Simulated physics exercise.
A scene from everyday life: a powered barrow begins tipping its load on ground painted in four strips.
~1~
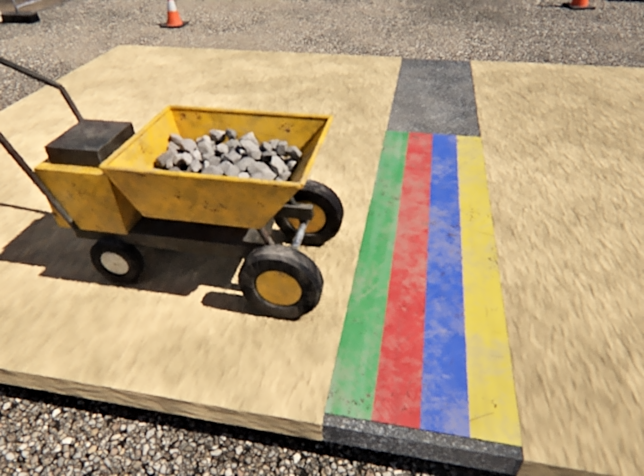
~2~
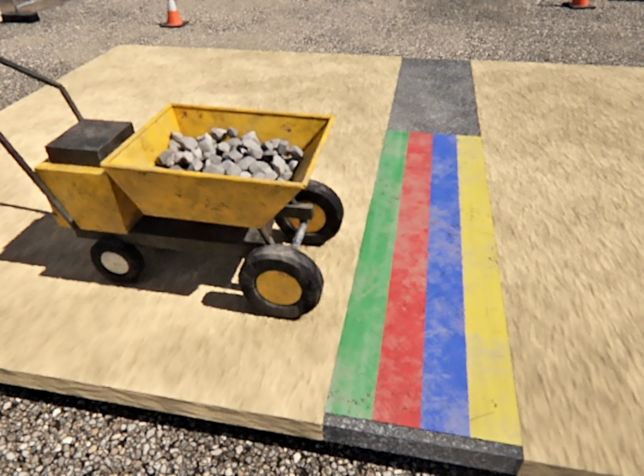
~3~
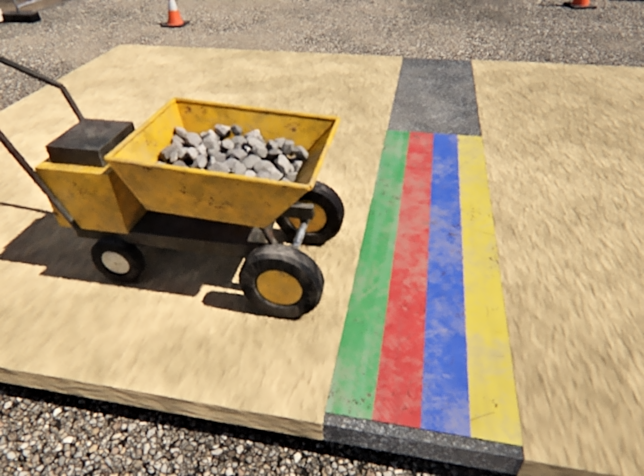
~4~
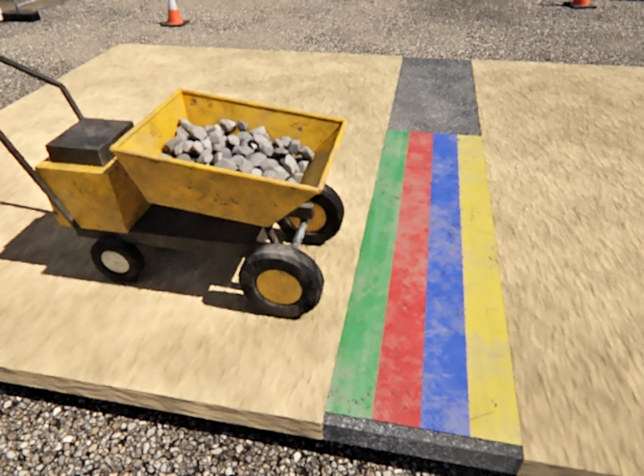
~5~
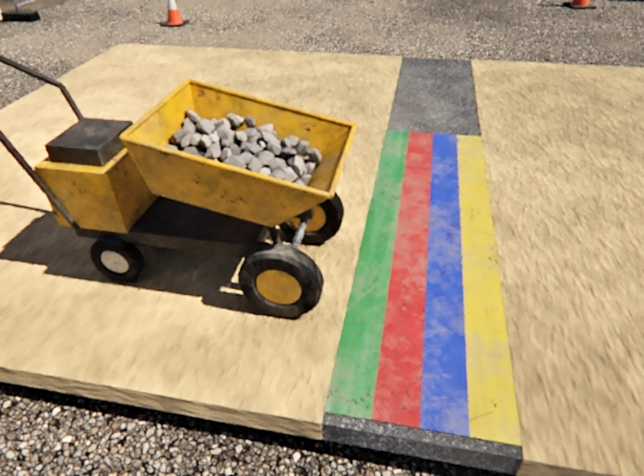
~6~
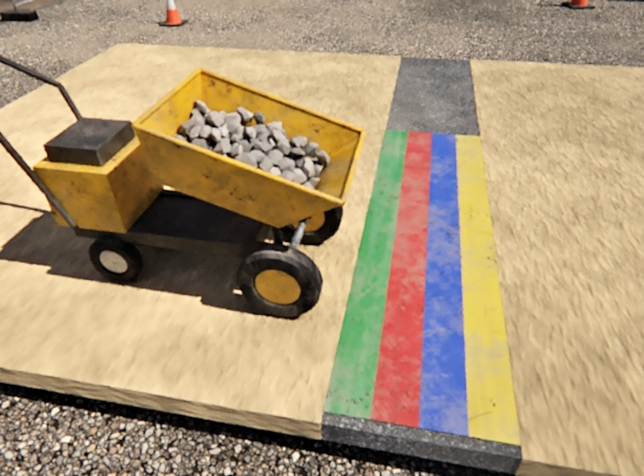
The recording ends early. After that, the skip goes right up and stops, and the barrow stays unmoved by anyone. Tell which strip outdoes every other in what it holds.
The blue strip holds the most.
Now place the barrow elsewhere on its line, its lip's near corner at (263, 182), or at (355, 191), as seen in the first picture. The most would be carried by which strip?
For the first spot it is the strip in red, for the second the yellow one.
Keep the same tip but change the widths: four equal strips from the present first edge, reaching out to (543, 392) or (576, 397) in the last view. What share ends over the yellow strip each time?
The first comes to 20 per cent and the second to 10 per cent.
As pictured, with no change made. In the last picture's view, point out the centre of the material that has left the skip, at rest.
Near pixel (445, 284).
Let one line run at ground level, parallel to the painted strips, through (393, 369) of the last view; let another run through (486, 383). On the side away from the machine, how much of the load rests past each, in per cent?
Respectively 90 and 20 %.
Soon, skip tipped steeply; all in the skip.
A while on, skip tipped right over; most in the skip; a small part over the red strip; a small part over the blue strip; a stray few over the yellow strip.
Towards the end, skip tipped right over; a small part in the skip; about a quarter over the red strip; about a third over the blue strip; about a quarter over the yellow strip; a small part off the paint.
Finally, skip tipped right over; a stray few in the skip; a stray few over the green strip; about a quarter over the red strip; about a third over the blue strip; about a quarter over the yellow strip; a small part off the paint.
